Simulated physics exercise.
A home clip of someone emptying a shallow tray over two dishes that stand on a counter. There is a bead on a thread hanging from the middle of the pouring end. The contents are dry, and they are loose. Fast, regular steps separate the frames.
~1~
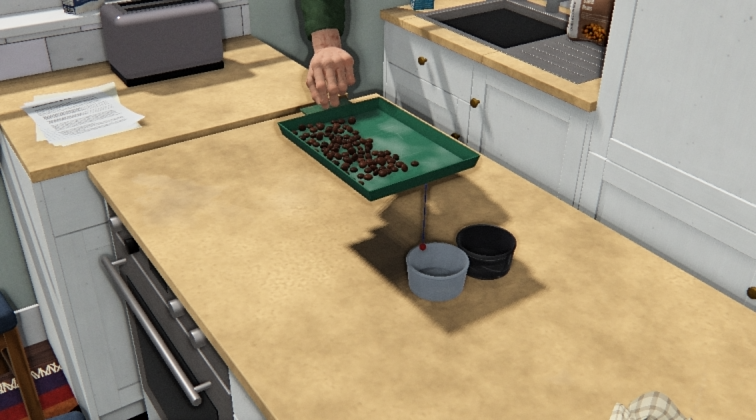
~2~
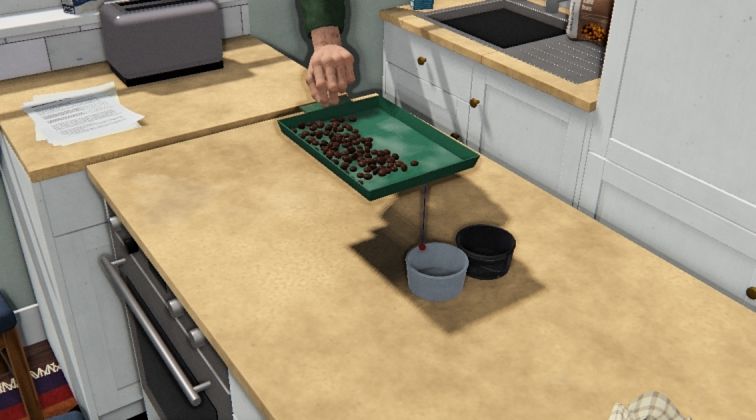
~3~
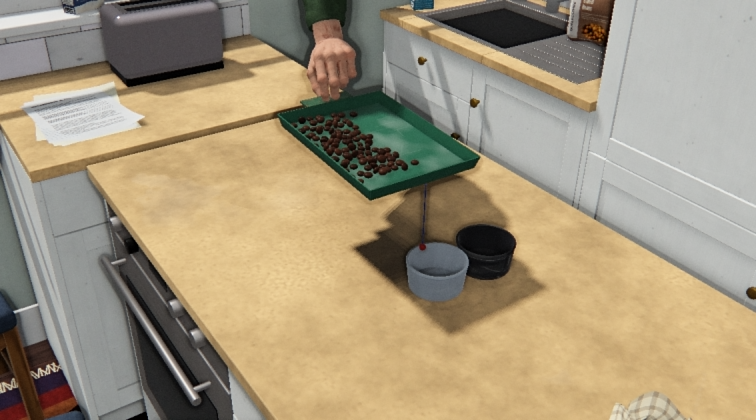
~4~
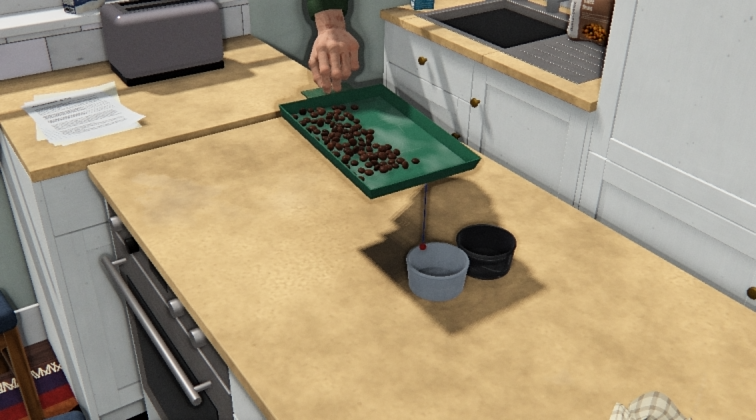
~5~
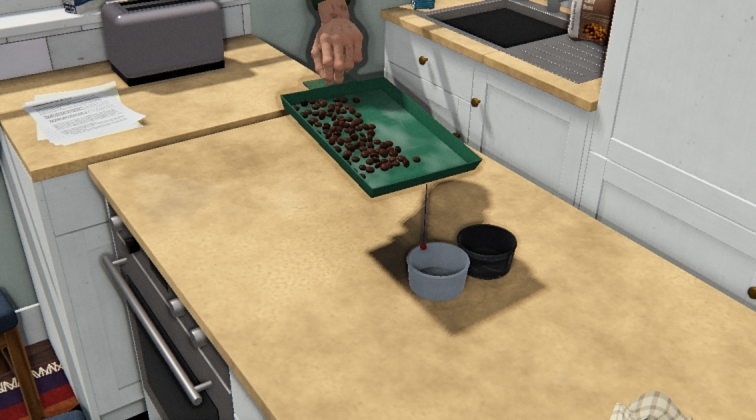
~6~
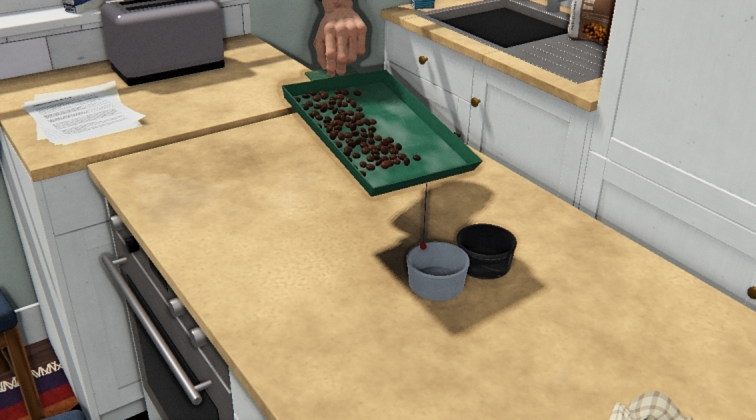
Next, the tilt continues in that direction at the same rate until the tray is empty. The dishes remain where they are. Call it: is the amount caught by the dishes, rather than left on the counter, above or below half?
Above half.
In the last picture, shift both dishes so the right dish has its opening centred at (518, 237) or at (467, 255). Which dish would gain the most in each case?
First try, the dish to the left; second try, the dish to the right.
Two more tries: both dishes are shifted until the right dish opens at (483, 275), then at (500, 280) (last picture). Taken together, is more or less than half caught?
Try 1: A minority of it. Try 2: A minority of it.
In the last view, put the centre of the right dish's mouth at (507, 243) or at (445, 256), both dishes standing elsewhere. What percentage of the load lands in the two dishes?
In the first position around 60 percent, in the second around 40 percent.
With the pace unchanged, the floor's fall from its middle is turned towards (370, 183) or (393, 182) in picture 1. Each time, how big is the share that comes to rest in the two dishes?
In turn 0 and 0 in a hundred.
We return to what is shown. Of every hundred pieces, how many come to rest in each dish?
The share is 40 per cent in the left dish and 30 per cent in the right dish.
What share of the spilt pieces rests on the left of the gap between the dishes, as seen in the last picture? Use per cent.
Around 20 per cent, give or take.
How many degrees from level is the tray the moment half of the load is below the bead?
The tilt then is about 100°.
Soon after the last picture, tray tipped steeply; nearly all on the tray; a small part in the air.
A little later, tray tipped right over; about half on the tray; a small part in the left dish; a small part in the right dish; about a quarter outside both; a stray few in the air.
Later still, tray tipped past a quarter turn; about a third in the left dish; about a quarter in the right dish; about a third outside both.
At rest, tray tipped past a quarter turn; about a third in the left dish; about a quarter in the right dish; about a third outside both.
